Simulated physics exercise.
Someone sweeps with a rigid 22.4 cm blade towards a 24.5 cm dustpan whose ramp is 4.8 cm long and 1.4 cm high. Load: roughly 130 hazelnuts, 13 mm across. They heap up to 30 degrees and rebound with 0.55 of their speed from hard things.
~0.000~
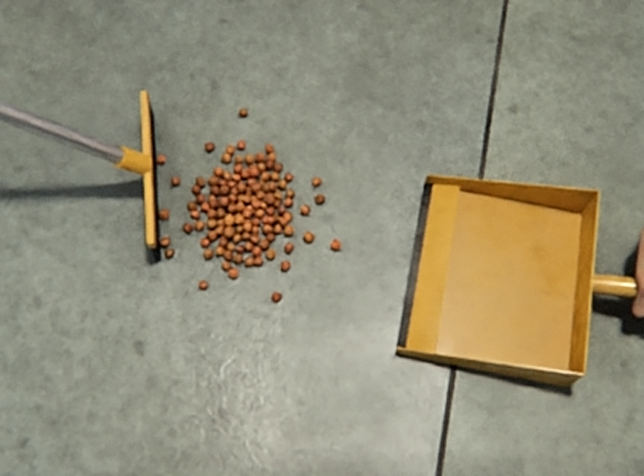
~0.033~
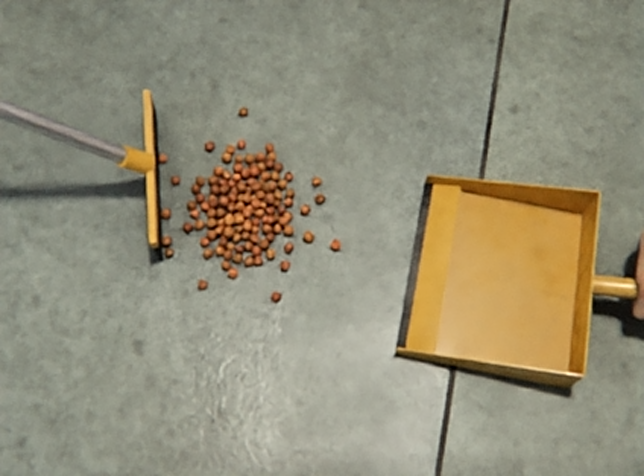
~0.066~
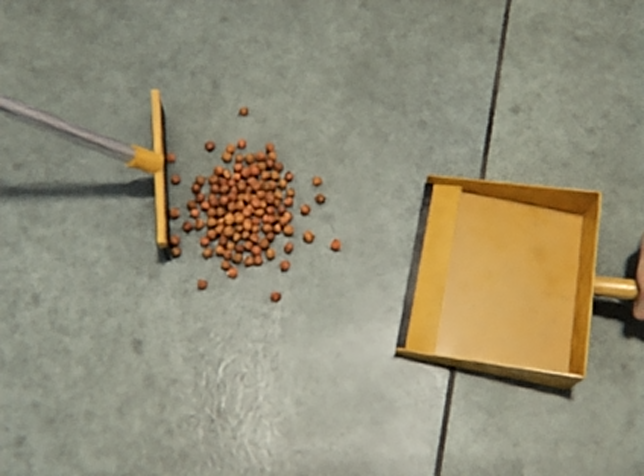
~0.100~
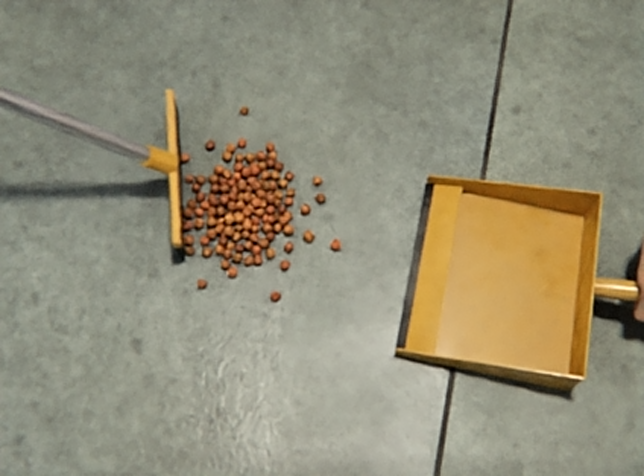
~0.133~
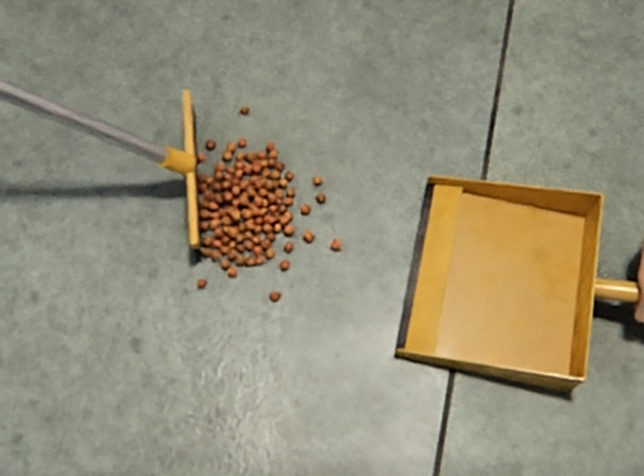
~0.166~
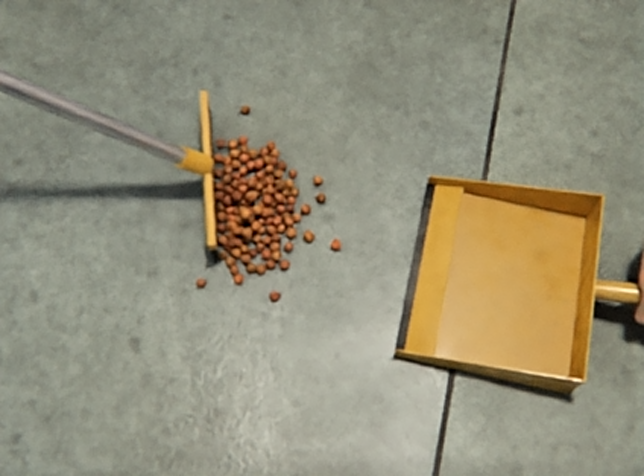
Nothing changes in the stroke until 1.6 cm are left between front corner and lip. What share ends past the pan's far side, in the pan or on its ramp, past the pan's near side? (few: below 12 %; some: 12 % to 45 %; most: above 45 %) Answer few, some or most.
Past the pan's far side: Some; in the pan or on its ramp: Some; past the pan's near side: Few.
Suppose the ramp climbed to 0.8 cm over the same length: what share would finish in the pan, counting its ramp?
Then about 25 per cent.
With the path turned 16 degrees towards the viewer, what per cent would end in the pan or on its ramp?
It would be near 15 per cent.
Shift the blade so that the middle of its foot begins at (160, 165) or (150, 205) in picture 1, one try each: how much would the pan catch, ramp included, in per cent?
About 15 and 15 per cent.
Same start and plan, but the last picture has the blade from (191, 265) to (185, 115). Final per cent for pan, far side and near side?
Pan 5, far 20, near 5.
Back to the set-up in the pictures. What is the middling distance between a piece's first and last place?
About 24 cm.
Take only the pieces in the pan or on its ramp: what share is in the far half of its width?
Roughly 80 per cent.
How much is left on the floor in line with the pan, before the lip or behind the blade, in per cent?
About 45 per cent.
After 0.34 s, middle of the blade 17 cm from the lip; 0 % over the lip, far side 20 %, near side 0 %.
After 0.46 s, middle of the blade 9 cm from the lip; 0 % over the lip, far side 25 %, near side 0 %.
Then, at 0.71 s, middle of the blade 5 cm from the lip; 20 % over the lip, far side 35 %, near side 0 %.
At rest (1.5 s), far side 35 %, pan 20 %, near side 0 %, in front of the lip or behind the blade 45 %.
